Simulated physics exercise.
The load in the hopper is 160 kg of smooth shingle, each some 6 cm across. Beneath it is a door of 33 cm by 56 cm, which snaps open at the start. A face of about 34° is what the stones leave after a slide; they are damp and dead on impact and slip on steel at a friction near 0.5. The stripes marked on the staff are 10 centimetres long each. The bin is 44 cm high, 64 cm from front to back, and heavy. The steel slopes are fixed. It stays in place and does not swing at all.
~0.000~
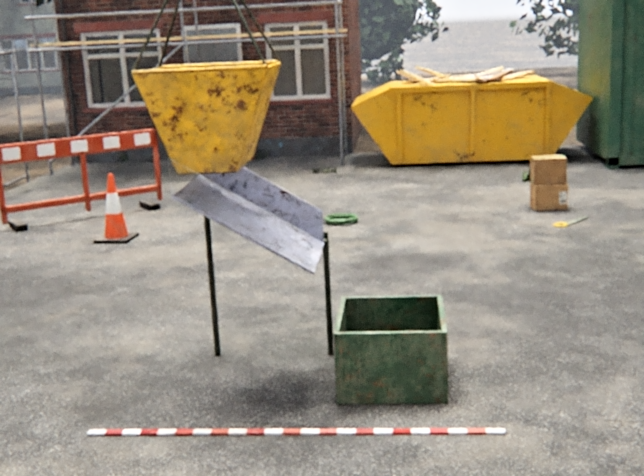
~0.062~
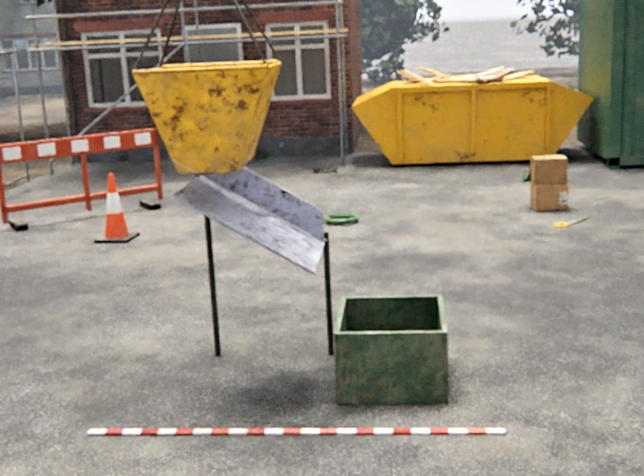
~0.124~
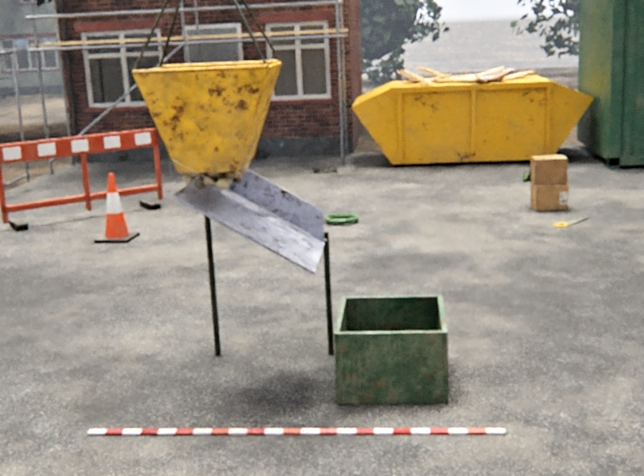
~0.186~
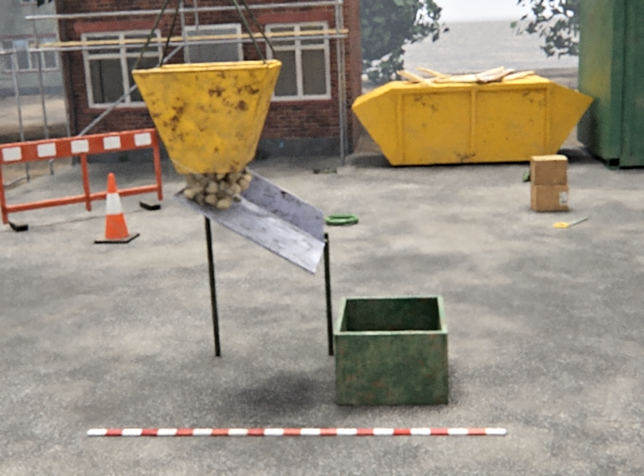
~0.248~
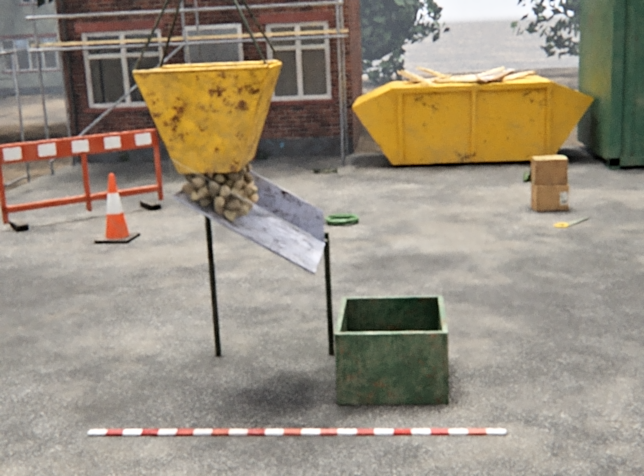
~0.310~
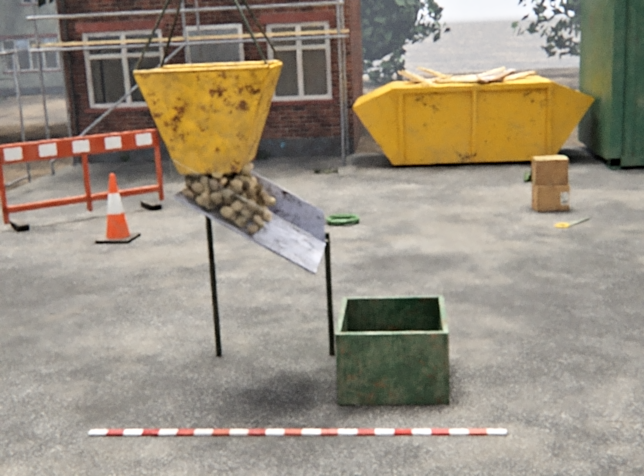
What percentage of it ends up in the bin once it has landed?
About 98 per cent.
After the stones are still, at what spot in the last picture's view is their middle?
I'd point to close to (400, 352) in the last picture.
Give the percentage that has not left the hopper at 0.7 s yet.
Roughly 20 percent is held.
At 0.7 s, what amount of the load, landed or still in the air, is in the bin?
Roughly 10 percent.
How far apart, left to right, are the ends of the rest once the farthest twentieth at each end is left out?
Roughly 50 cm.
After 0.7 s, 19 % in the hopper, 64 % on the steel, 6 % falling or lying left of the bin, 11 % falling or lying in the bin; the stones farthest right are at (408, 338).
After 1.1 s, 0 % in the hopper, 46 % on the steel, 7 % falling or lying left of the bin, 46 % falling or lying in the bin, 1 % falling or lying beside or right of the bin; the stones farthest right are at (454, 353).
After 1.7 s, 0 % in the hopper, 3 % on the steel, 4 % falling or lying left of the bin, 91 % falling or lying in the bin, 2 % falling or lying beside or right of the bin; the stones farthest right are at (498, 368).
After 2.6 s, 0 % in the hopper, 98 % falling or lying in the bin, 2 % falling or lying beside or right of the bin; the stones farthest right are at (519, 377).
After 4.5 s, 0 % in the hopper, 98 % in the bin, 2 % beside or right of the bin; the stones farthest right are at (519, 377).
